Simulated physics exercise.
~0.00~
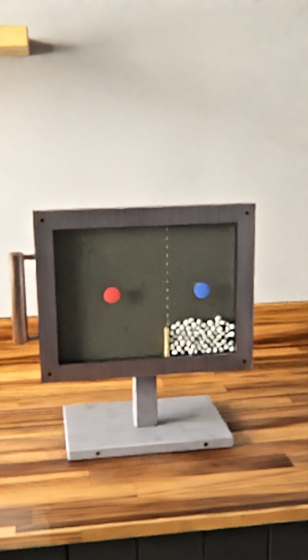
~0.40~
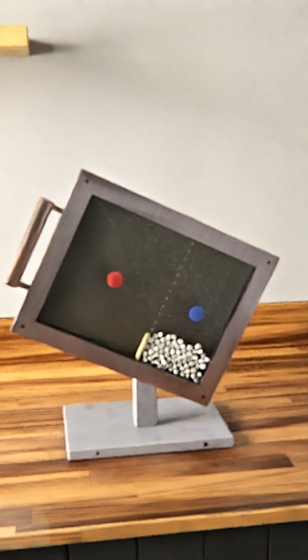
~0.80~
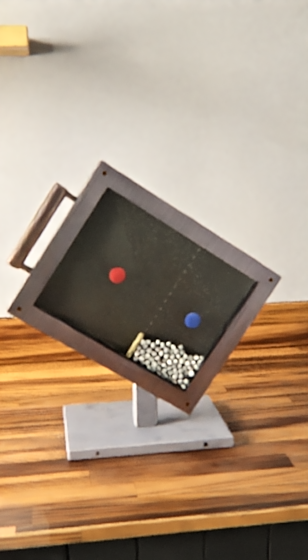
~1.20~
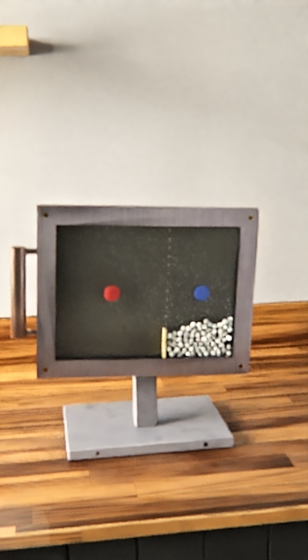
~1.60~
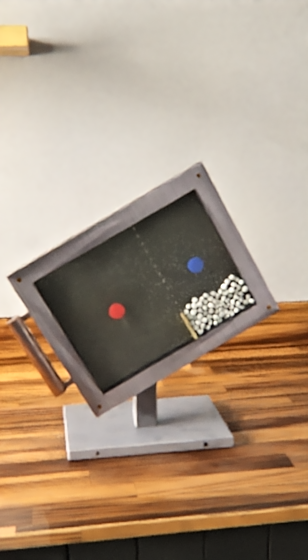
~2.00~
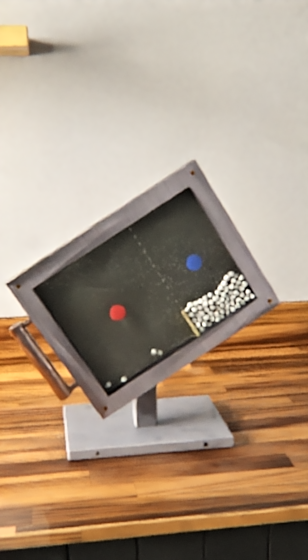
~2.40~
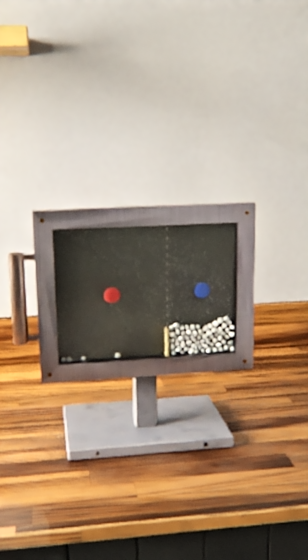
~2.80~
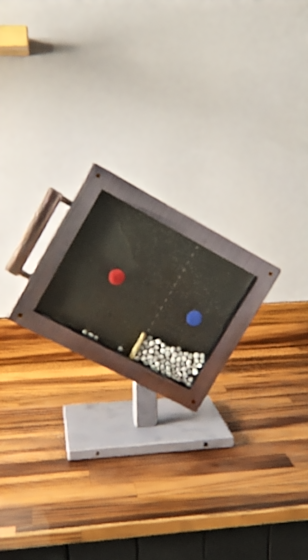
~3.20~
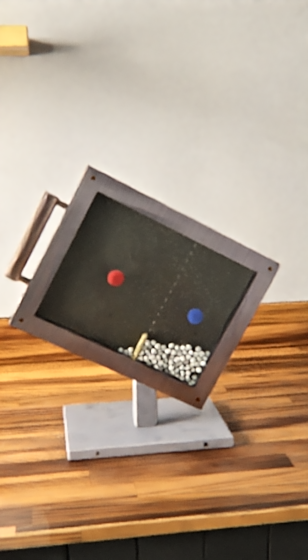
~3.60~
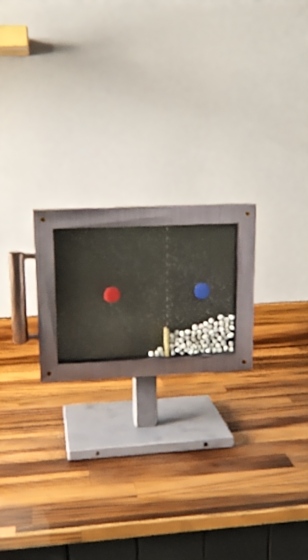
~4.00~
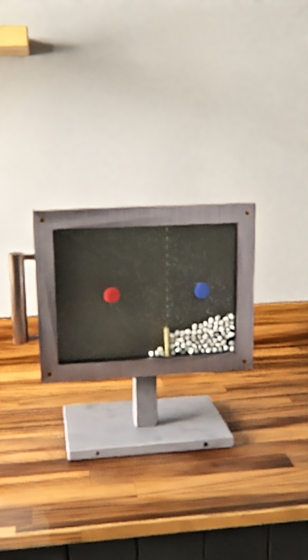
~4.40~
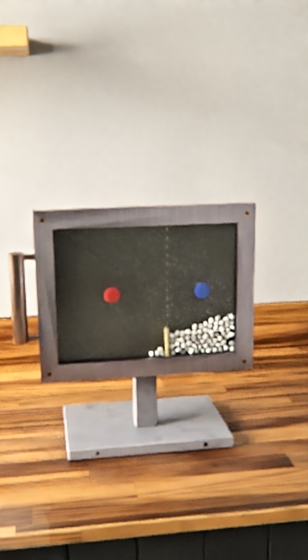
A dark-framed shadow box on a stand tilts clockwise, returns through level to tilt counterclockwise, then tips clockwise again and settles level, its white beads shifting as a few spill left past a small divider; nearly all finish heaped on the right beneath the blue dot.
